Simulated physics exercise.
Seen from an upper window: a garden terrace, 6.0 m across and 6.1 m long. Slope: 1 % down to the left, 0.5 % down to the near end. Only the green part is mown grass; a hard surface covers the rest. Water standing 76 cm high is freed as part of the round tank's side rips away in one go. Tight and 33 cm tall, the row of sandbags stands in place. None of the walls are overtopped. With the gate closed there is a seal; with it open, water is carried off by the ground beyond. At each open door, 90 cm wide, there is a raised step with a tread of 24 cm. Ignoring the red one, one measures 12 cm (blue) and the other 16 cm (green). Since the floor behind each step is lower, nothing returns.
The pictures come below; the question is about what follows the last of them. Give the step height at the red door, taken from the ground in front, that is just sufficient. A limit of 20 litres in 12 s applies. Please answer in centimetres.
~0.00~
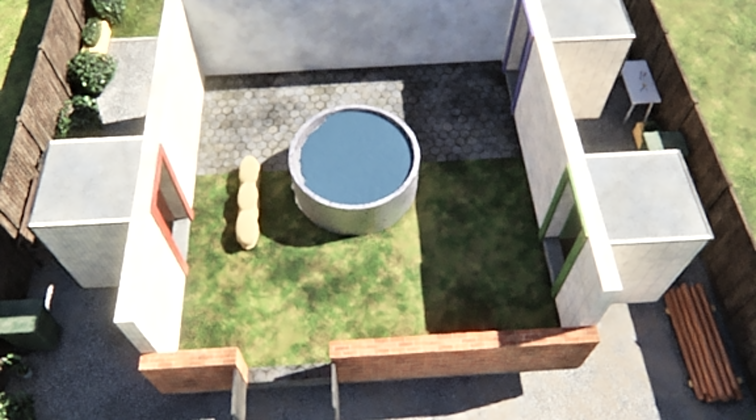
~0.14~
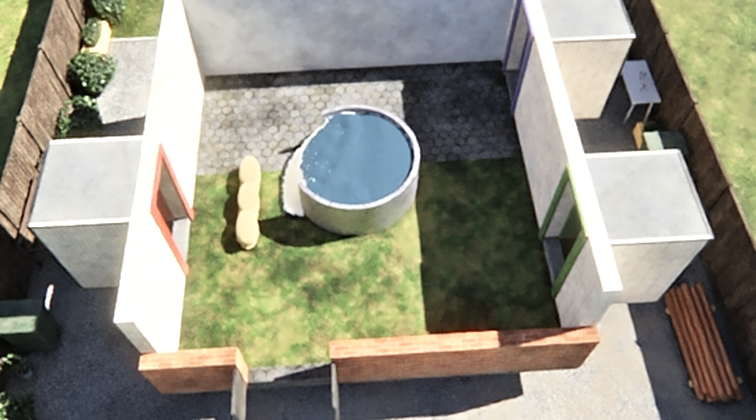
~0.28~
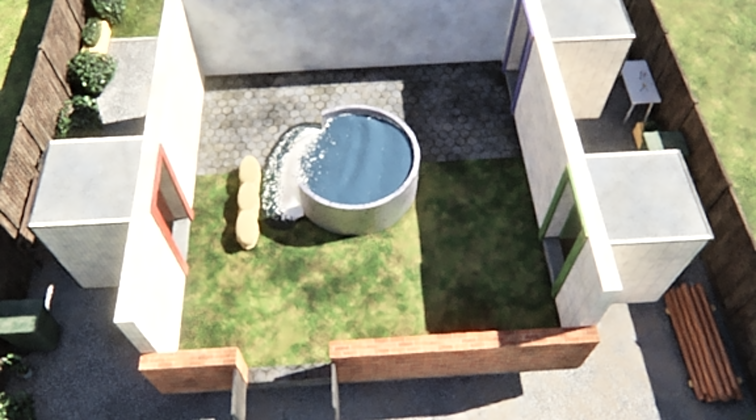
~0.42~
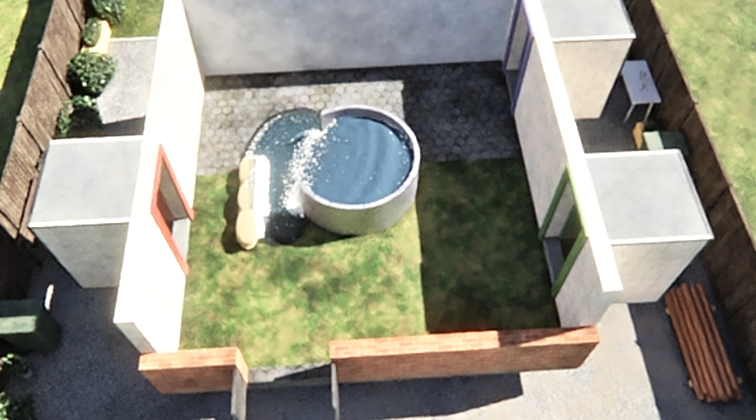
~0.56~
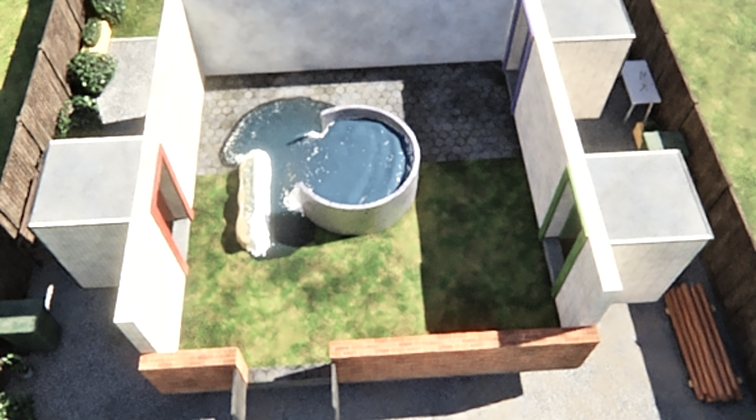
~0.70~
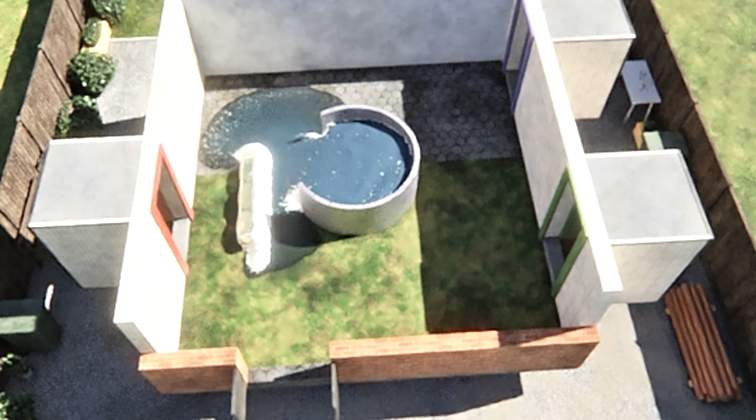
Roughly 7.5 cm above the ground in front.
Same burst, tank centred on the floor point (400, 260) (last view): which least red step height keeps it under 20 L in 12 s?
About 15 cm.
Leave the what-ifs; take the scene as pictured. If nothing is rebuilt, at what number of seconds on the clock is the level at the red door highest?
At about 4.5 s.
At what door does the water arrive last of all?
I'd go with the green door.
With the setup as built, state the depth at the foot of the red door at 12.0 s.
A ruler would read roughly 7.0 cm.
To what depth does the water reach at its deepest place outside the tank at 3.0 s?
Max depth: About 28 cm.
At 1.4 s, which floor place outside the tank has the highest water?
Near (205, 81).
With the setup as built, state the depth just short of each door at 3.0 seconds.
In cm - blue: 0, green: 0, red: 6.
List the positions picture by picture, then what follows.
The first frame shows still water, 76 cm deep, in the round tank at (354, 157); the red door at (172, 213) is dry.
In the second frame, the front is at (285, 208), 0.3 m from the gap at (299, 164); 0.4 m2 of floor is wet, 76 cm left at the back.
In the third frame, water pours out at (299, 166) and has run 0.7 m, to (264, 216); about 11 cm deep outside, 76 cm at the back.
In the fourth frame, the gap is at (299, 167), the front 1.2 m out at (260, 130); the back of the round tank holds 72 cm.
In the fifth frame, water pours out at (299, 168) and has run 1.6 m, to (242, 121); about 8 cm deep outside, 66 cm at the back.
In the sixth frame, the gap is at (299, 168), the front 2.0 m out at (220, 115); the back of the round tank holds 66 cm; 1.0 m in a straight line remain to the red door at (172, 213).
After 1.4 s water covers 30 % of the floor, deepest (66 cm) near (205, 81); it has not reached the red door.
After 3.0 s water covers 55 % of the floor, deepest (28 cm) near (204, 95); 6 cm at the red door, 0 litres in over its 12 cm step.
After 12.0 s water covers 95 % of the floor, deepest (9 cm) near (176, 372); 7 cm at the red door, 0 litres in over its 12 cm step.
At the red door as built, the water arrived by 2.0 s and peaked near 12 cm at 4.4 s.
Run again over the same 12 s with other heights there, 41 litres in over 6 cm, 6 litres over 9 cm. The limit of 20 litres is kept from about 7.5 cm up.
